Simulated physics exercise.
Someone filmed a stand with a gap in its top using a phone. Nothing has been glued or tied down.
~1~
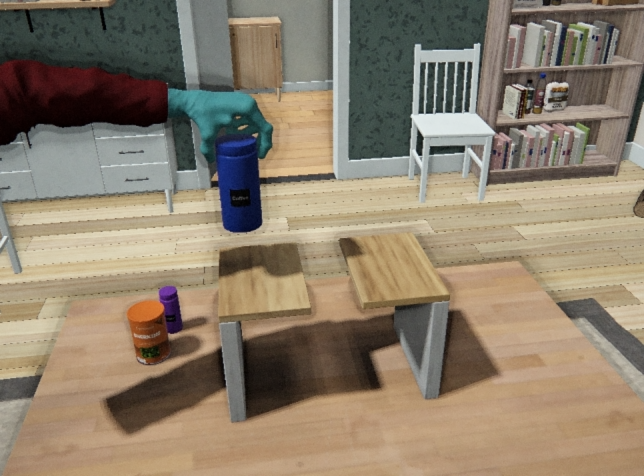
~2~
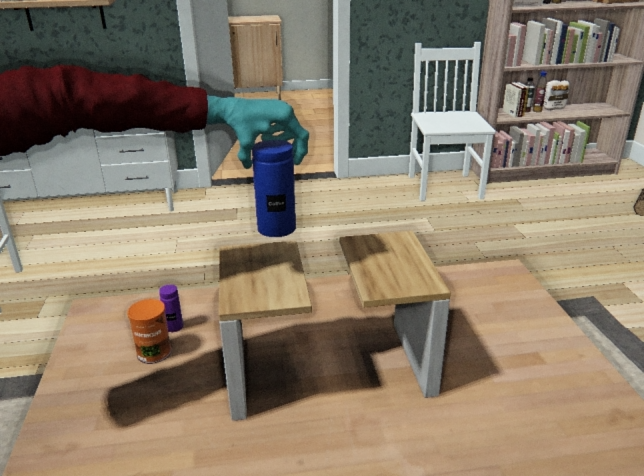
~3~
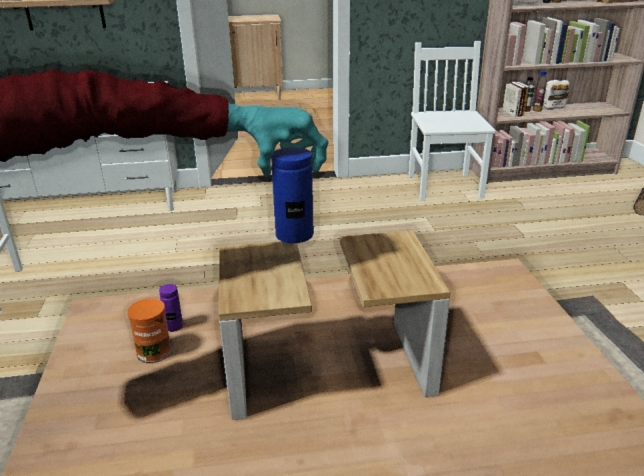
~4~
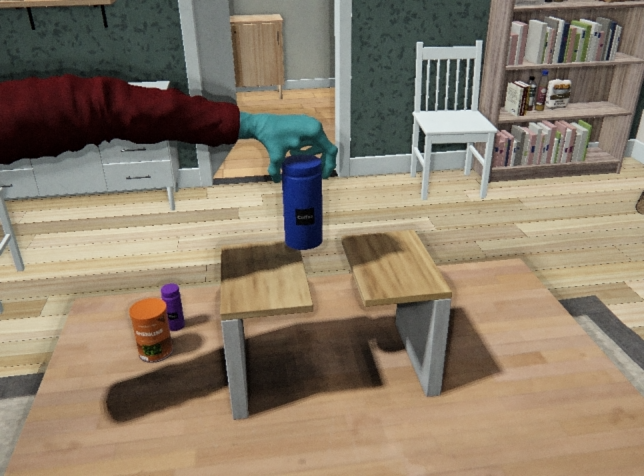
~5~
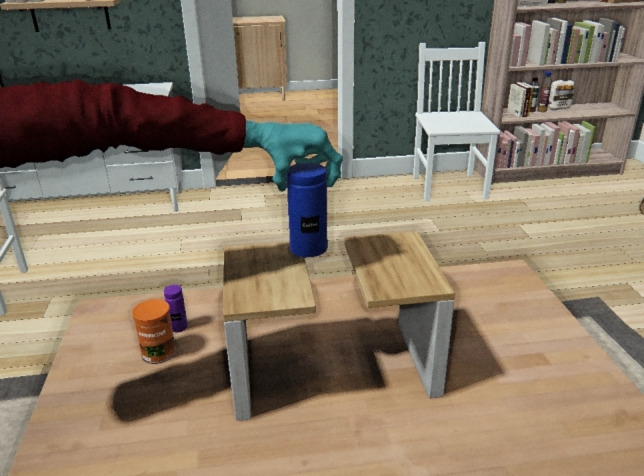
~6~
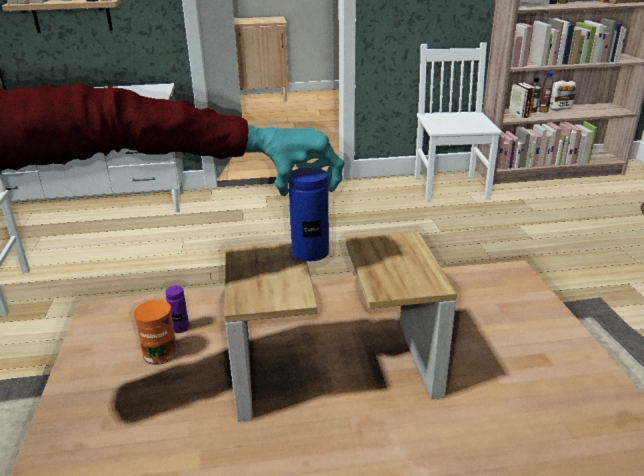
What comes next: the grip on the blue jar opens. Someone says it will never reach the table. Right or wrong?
Right.
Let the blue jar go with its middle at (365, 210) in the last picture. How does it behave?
Well, it simply gets stuck.
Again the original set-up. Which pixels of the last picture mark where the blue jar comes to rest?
Pretty much around (347, 254), I'd say.
Then, 0.20 s on from there, blue jar shifted a little near (310, 235).
Then, 0.40 s on from there, blue jar turned 14° from how it was put near (320, 235).
Then, 0.50 s on from there, blue jar turned 39° from how it was put near (337, 241).
Then, 0.60 s on from there, blue jar turned 71° from how it was put near (349, 253).
In the end, toppled on the stand or table, blue jar; the other 2 unmoved. At the end, from the last picture's camera, blue jar near (347, 254). The jar is caught.
